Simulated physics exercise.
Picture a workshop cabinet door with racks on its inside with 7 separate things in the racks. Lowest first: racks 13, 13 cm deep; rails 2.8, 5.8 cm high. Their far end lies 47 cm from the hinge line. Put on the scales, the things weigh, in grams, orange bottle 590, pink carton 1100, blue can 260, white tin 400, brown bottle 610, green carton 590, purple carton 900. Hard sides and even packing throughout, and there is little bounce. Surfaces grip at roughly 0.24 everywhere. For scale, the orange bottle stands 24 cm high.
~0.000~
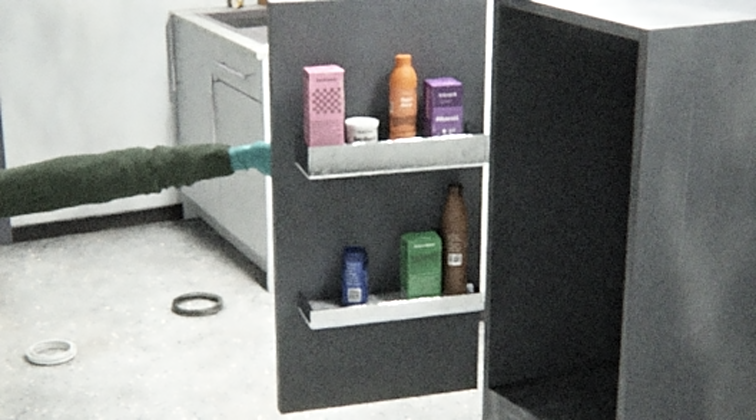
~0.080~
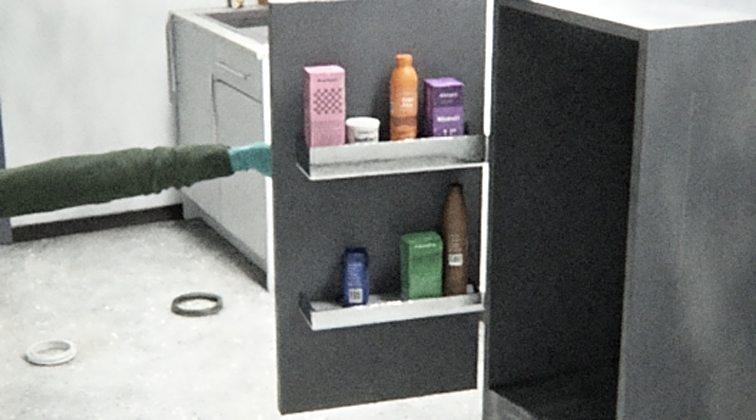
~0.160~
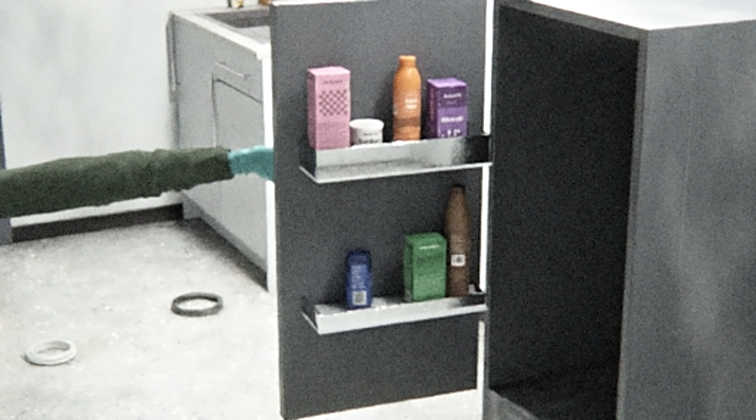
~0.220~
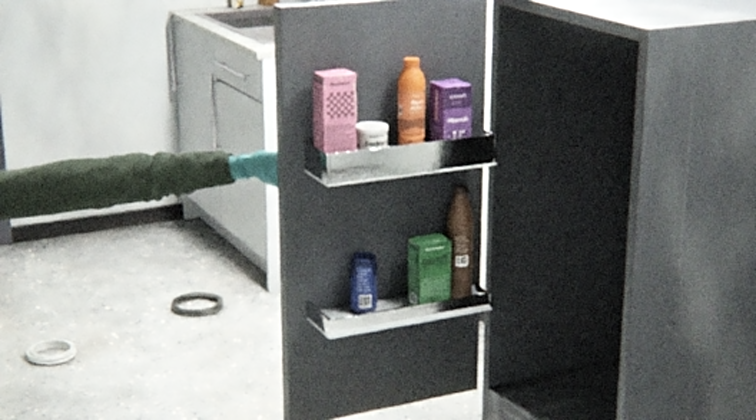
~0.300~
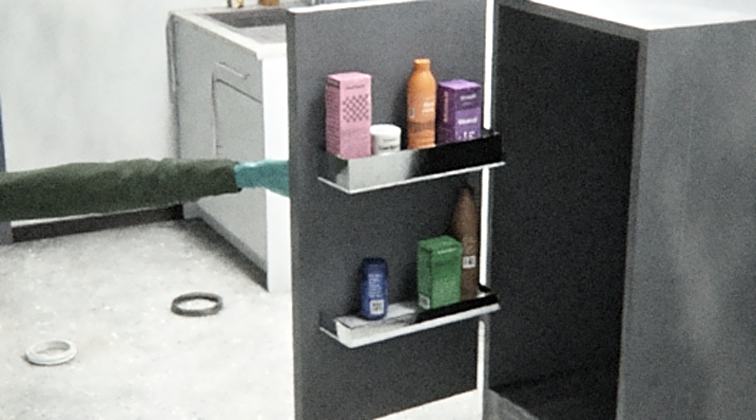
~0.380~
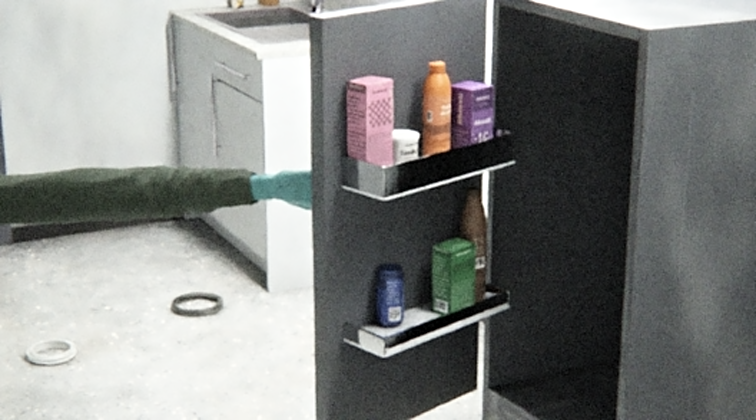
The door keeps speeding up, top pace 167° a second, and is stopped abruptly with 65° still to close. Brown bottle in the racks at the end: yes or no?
Yes.
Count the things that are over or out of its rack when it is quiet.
The count comes out at 2.
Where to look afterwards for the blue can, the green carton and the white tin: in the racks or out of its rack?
At the end the blue can remains on its base, the green carton remains on its base and the white tin remains on its base.
By 0.48 s, door at 65°; green carton tilted 4°; blue can 3 cm from its spot; orange bottle 3 cm from its spot.
By 0.78 s, door at 65°; pink carton now out of its rack; brown bottle 2 cm from its spot near (485, 245); blue can on its side.
By 1.08 s, door at 65°; brown bottle 2 cm from its spot near (485, 245); blue can on its side; orange bottle 4 cm from its spot.
By 1.28 s, door at 65°; brown bottle 2 cm from its spot near (485, 245); blue can tilted 74°; orange bottle 4 cm from its spot.
When it is over (1.7 s), out of its rack, pink carton; lying over in the racks, blue can; the other 5 within 5 cm of the start. In the last view, brown bottle near (485, 245).
